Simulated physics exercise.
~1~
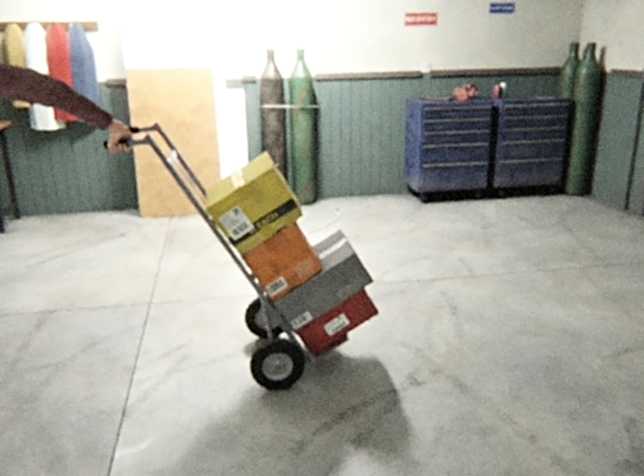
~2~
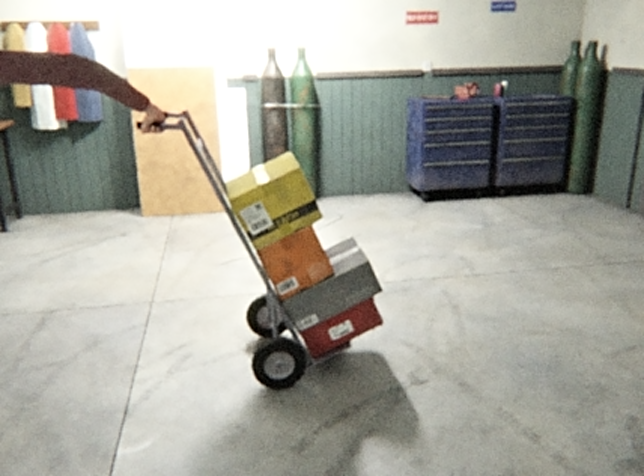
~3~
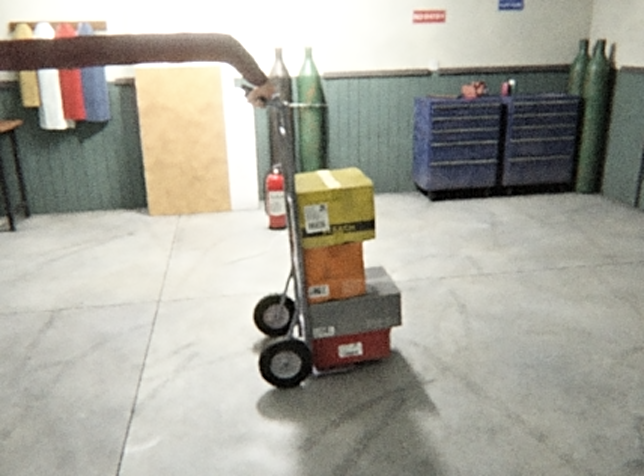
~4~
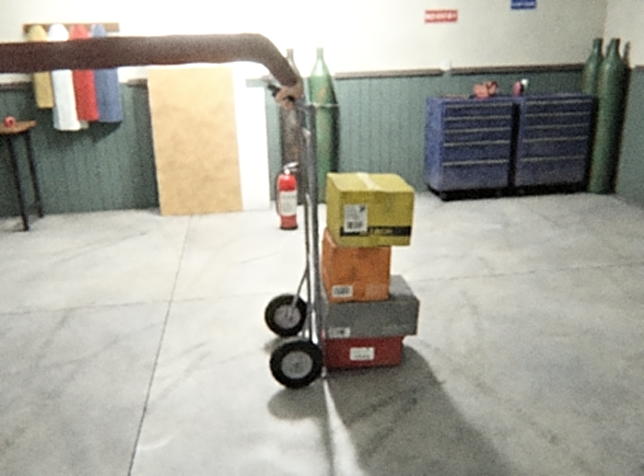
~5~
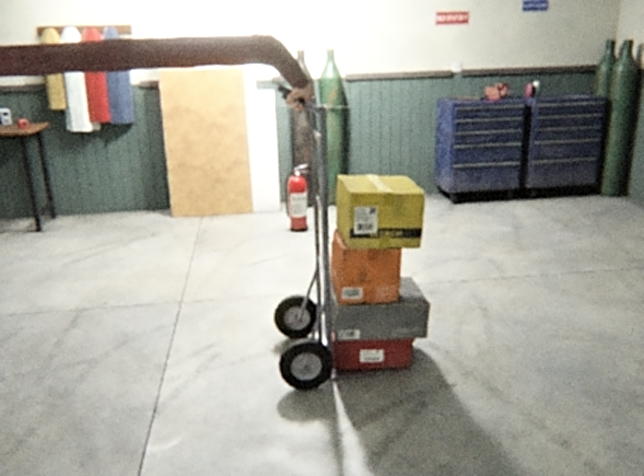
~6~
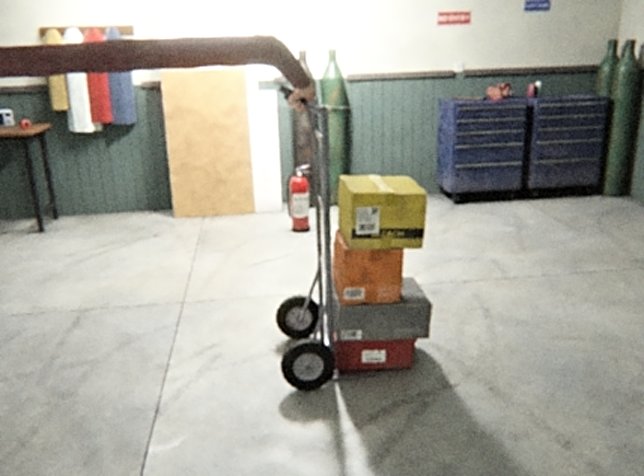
In a workshop with a concrete floor, green wall panels, blue tool cabinets and tall gas cylinders, an outstretched arm holds a hand truck tipped back to the left. Four items are stacked on it, a red tote at the bottom, then a grey box, an orange box and a yellow parcel on top. The hand first eases the handle forward a little, and the leaning stack rises with it. The truck then swings upright, while the view drifts slightly left, revealing a red fire extinguisher. Finally it stands still, the hand still on the handle and all four items still stacked.
